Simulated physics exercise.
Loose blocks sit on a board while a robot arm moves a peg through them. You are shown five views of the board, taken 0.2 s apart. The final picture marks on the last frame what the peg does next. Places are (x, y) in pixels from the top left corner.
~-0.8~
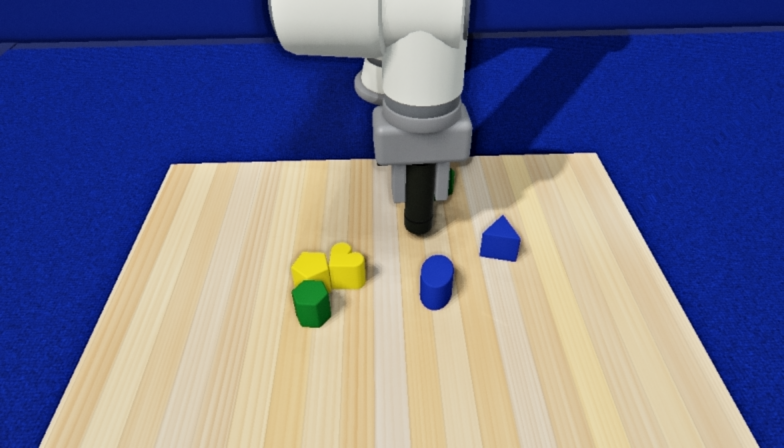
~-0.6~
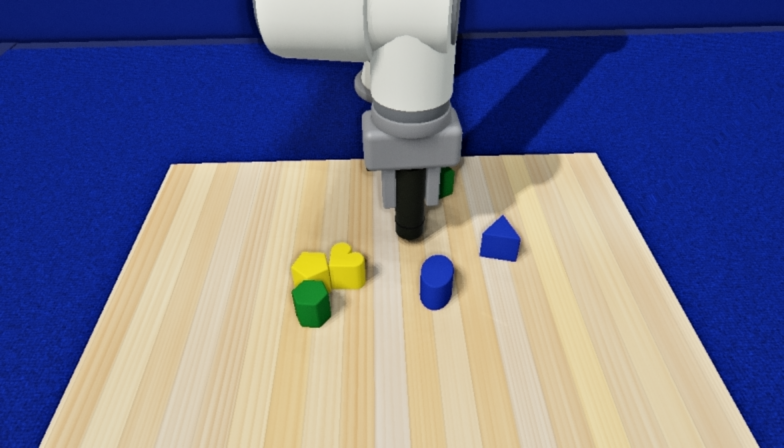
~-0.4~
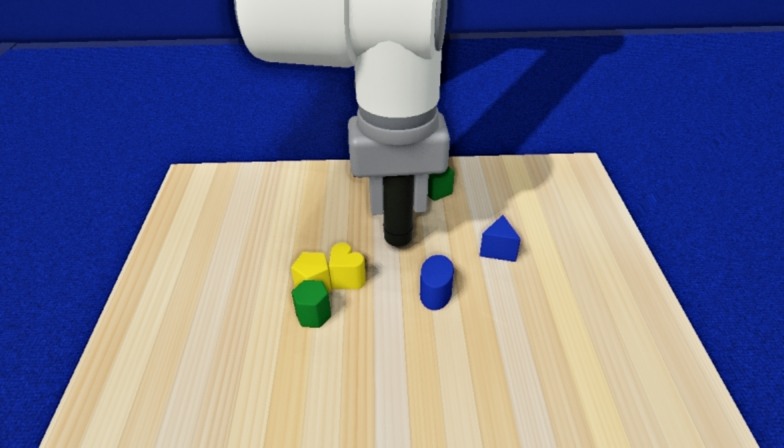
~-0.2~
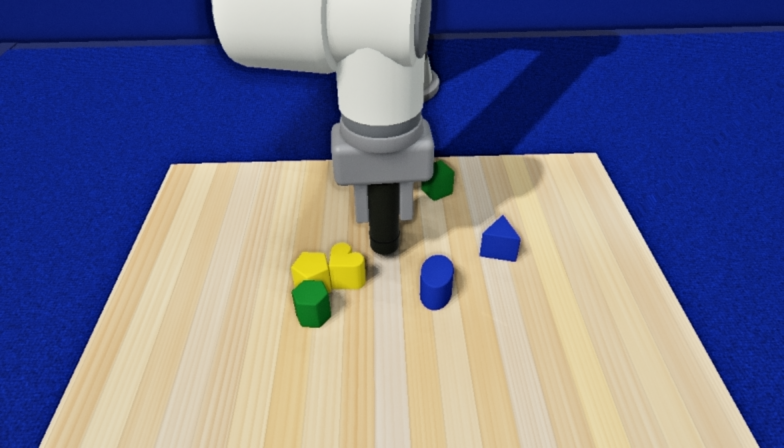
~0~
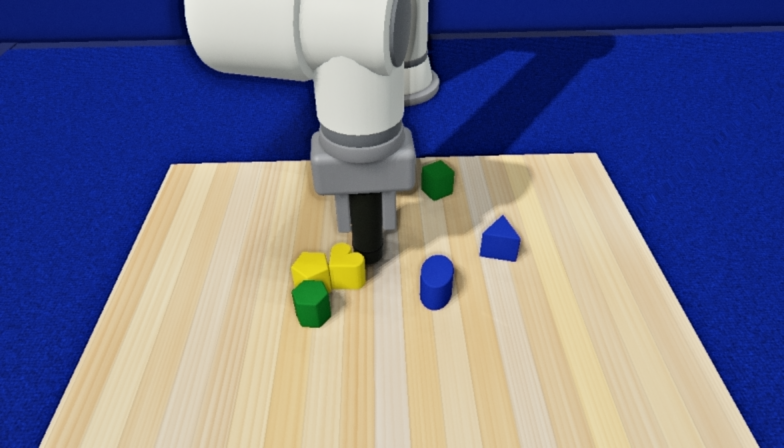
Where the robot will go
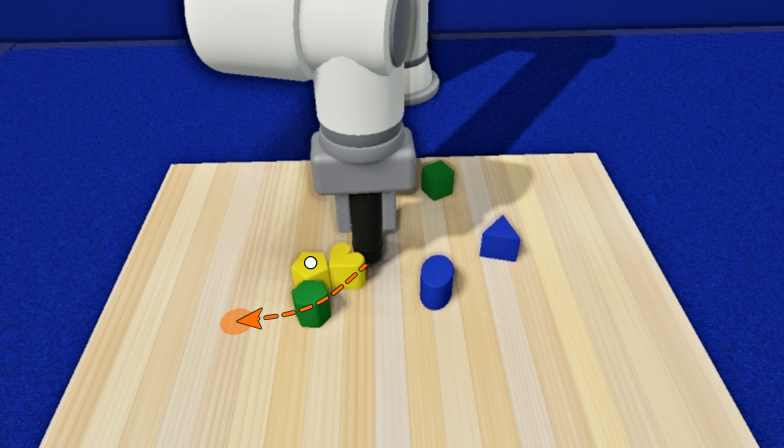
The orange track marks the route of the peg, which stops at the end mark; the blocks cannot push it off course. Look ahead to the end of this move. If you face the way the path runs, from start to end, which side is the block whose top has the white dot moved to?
Goes right.
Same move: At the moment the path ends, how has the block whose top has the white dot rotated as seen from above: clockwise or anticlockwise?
Clockwise rotation.
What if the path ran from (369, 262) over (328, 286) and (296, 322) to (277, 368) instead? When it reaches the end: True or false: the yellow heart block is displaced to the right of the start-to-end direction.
The claim holds.
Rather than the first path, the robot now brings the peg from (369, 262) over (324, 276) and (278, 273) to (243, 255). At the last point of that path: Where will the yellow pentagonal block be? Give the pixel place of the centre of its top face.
Its top face will be centred at roughly (255, 287).
Drawn move, from (369, 262) by way of (336, 291) and (291, 313) to (237, 321); the dot is on the yellow pentagonal block.
What follows on the original path. One third of the way, peg at (335, 284); green six-sided block at (296, 309), turned 25° anticlockwise; yellow pentagonal block at (280, 272), turned 30° clockwise; yellow heart block at (309, 283).
Two thirds of the way, peg at (288, 306); green six-sided block at (279, 333), turned 85° anticlockwise; yellow pentagonal block at (265, 272), turned 65° clockwise; yellow heart block at (261, 308).
At the end, peg at (235, 314); green six-sided block at (279, 333), turned 85° anticlockwise; yellow pentagonal block at (257, 269), turned 90° clockwise; yellow heart block at (229, 322), turned 55° anticlockwise; blue oval still.
